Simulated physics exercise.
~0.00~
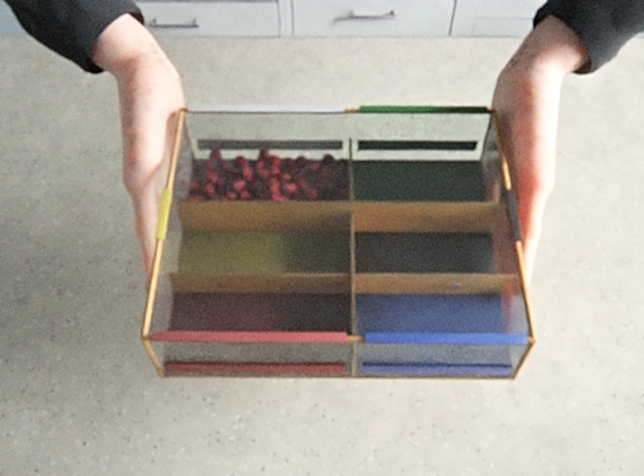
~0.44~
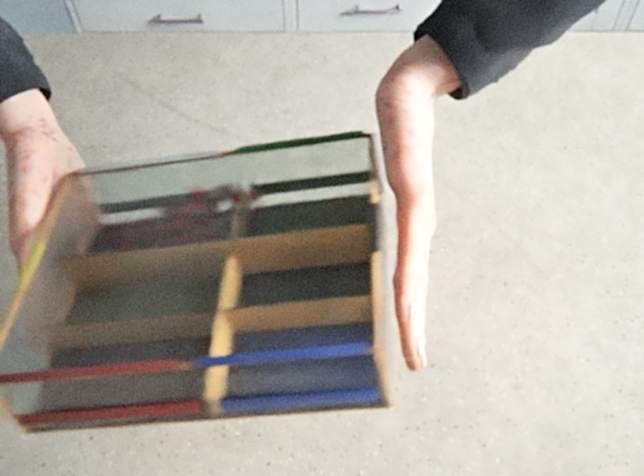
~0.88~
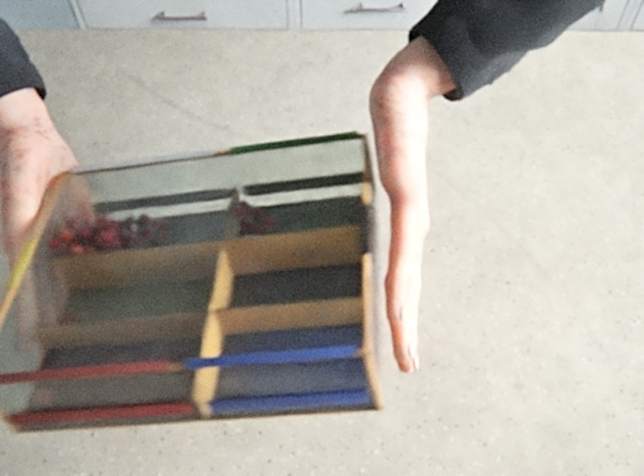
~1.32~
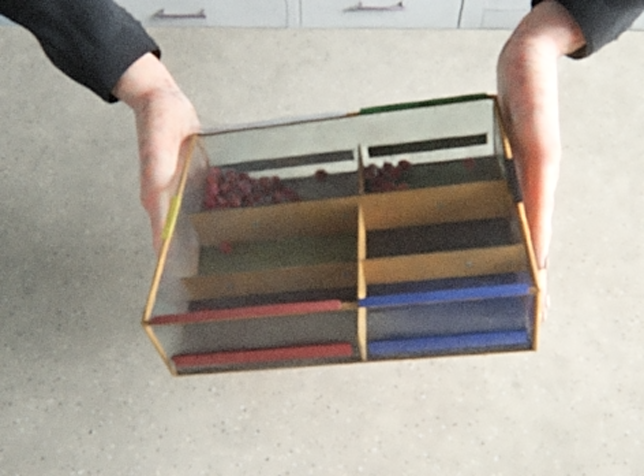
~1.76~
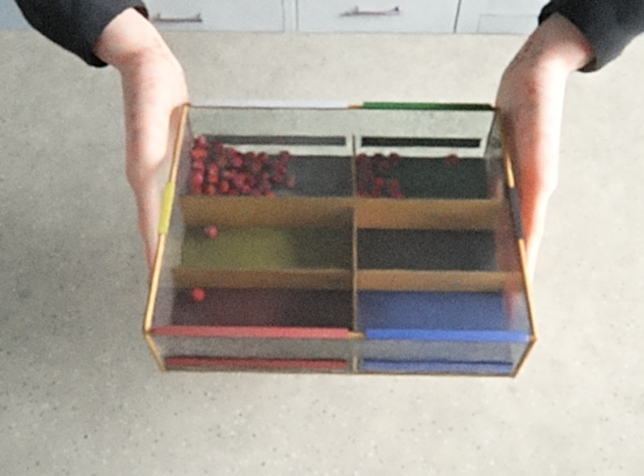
A clear-lidded, divided box full of small red berries in its back left compartment was swung left and tilted by two hands, then brought back level, leaving most berries there, some in the back right compartment, and a couple further forward on the left.
